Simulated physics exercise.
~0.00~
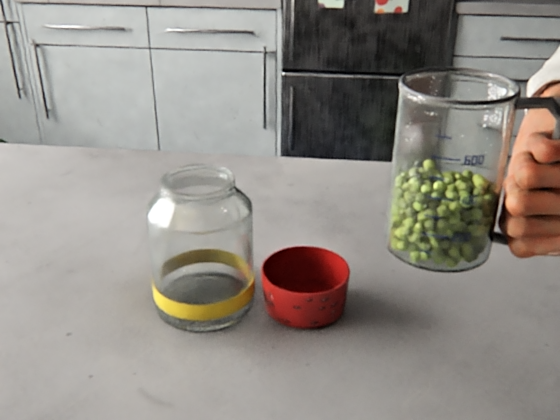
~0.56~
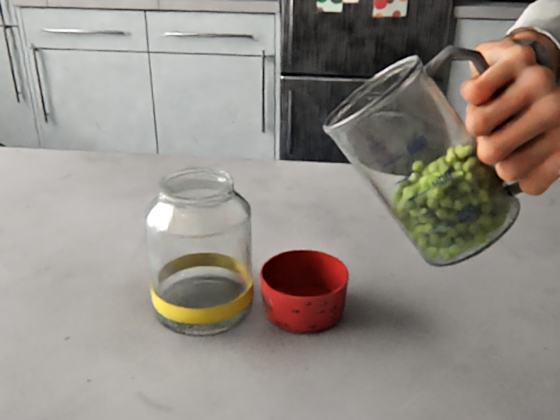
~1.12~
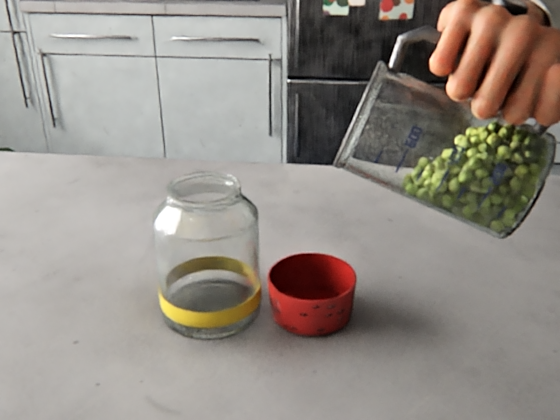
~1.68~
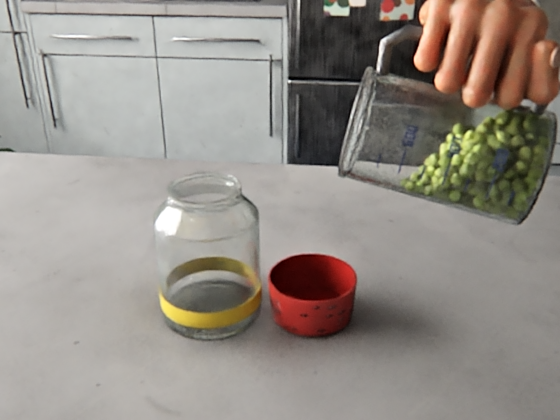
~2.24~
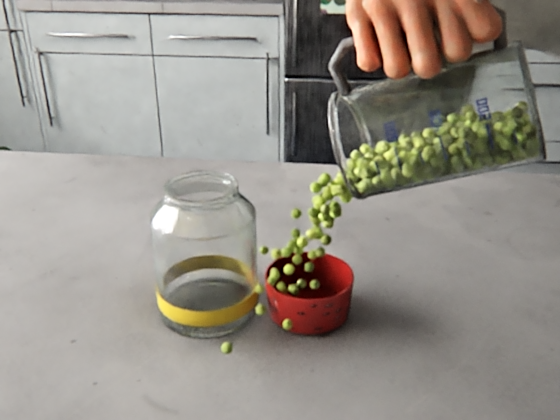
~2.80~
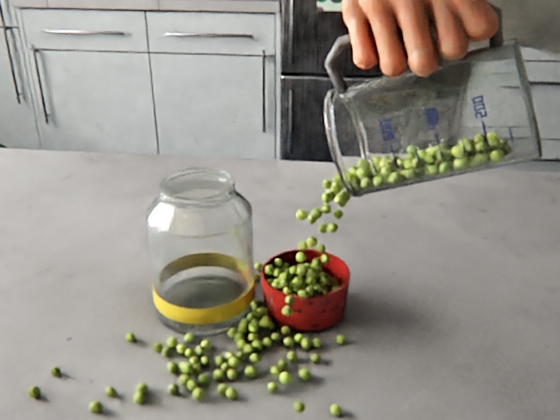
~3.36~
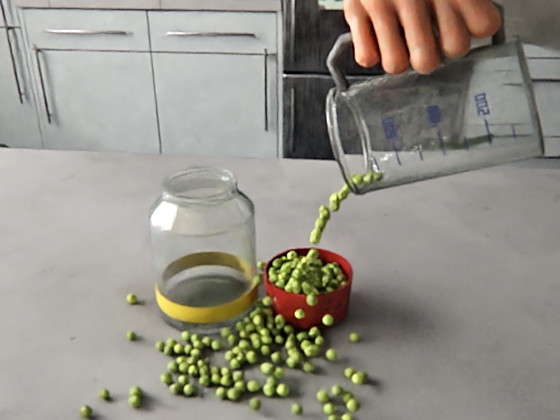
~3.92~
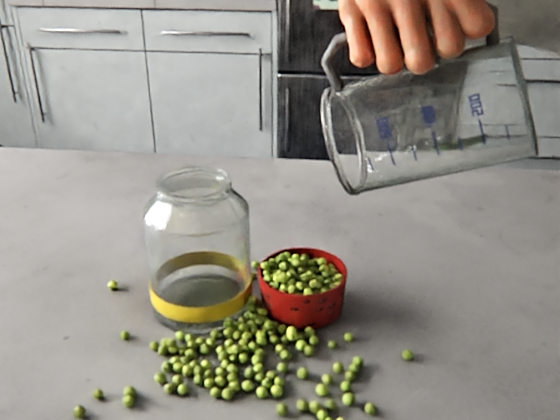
On a grey counter in a kitchen, seen from the front and slightly above by a gently swaying camera, an empty glass jar with a yellow band stands left of a small red dish. At the right, a hand holds up a clear jug of green peas. The hand lifts and tips the jug until it lies nearly on its side, then tilts it further. Peas stream down into the dish, while many bounce and scatter over the counter. The jug empties and stays tipped in the hand, leaving the dish heaped, loose peas spread in front, and the jar still empty.
